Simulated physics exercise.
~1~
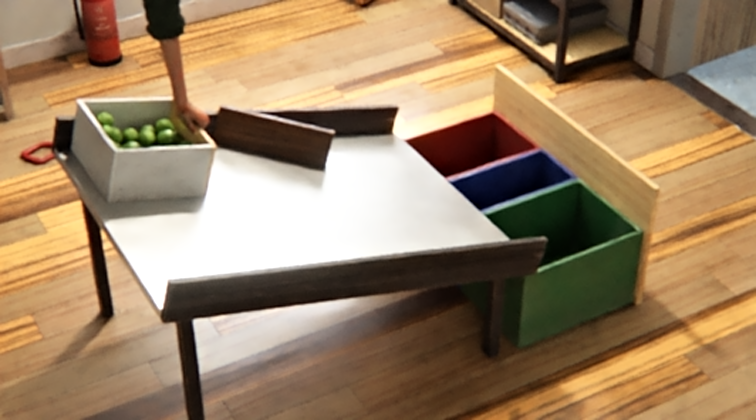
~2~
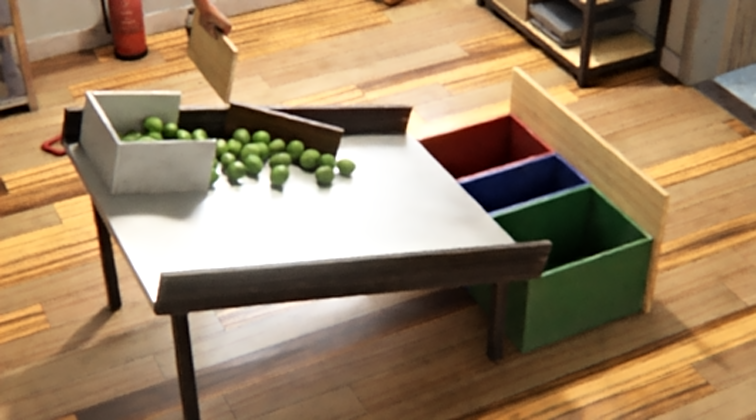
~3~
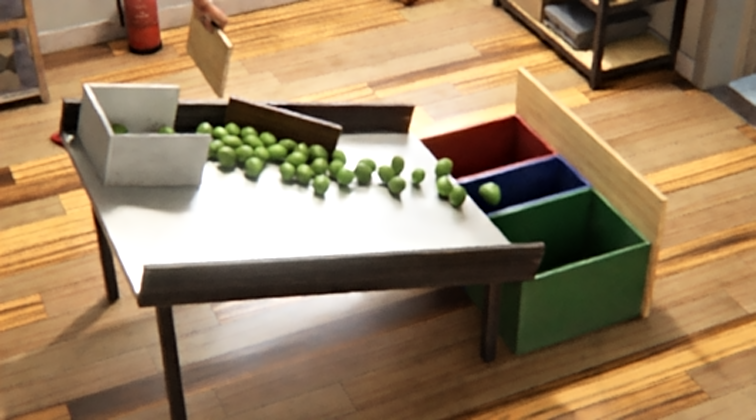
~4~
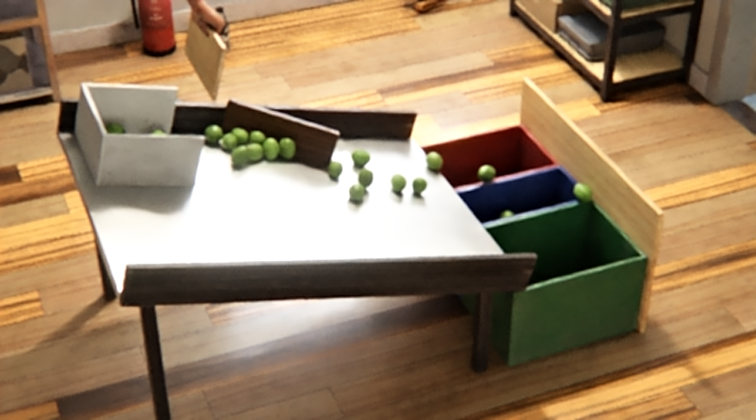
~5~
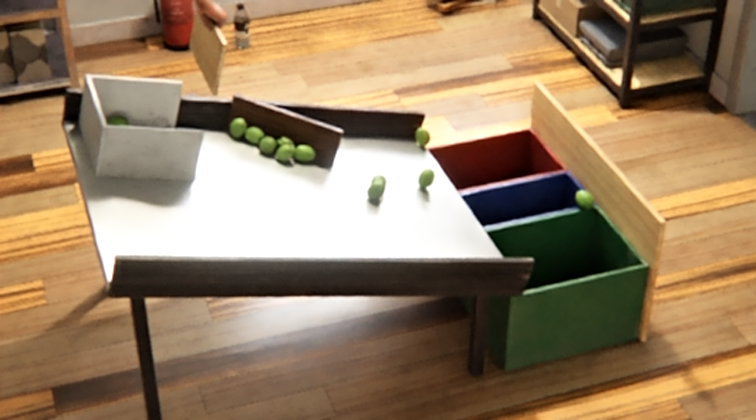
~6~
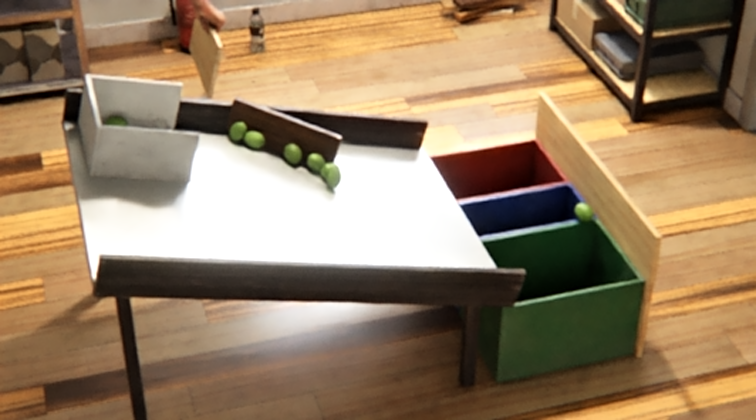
The clip opens on a sloping white table with dark edges, where a hand reaches down beside a pale pen full of green limes, with red, blue and green bins standing past the right end. The hand lifts a small wooden gate clear, and the limes spill out to the right along an angled dark board. They spread down the slope in a stream and start dropping off the far edge, mostly towards the blue bin. The flow thins to a few stragglers, while one lime rests at the bins' wooden backboard. Finally, a short row of limes remains against the angled board.
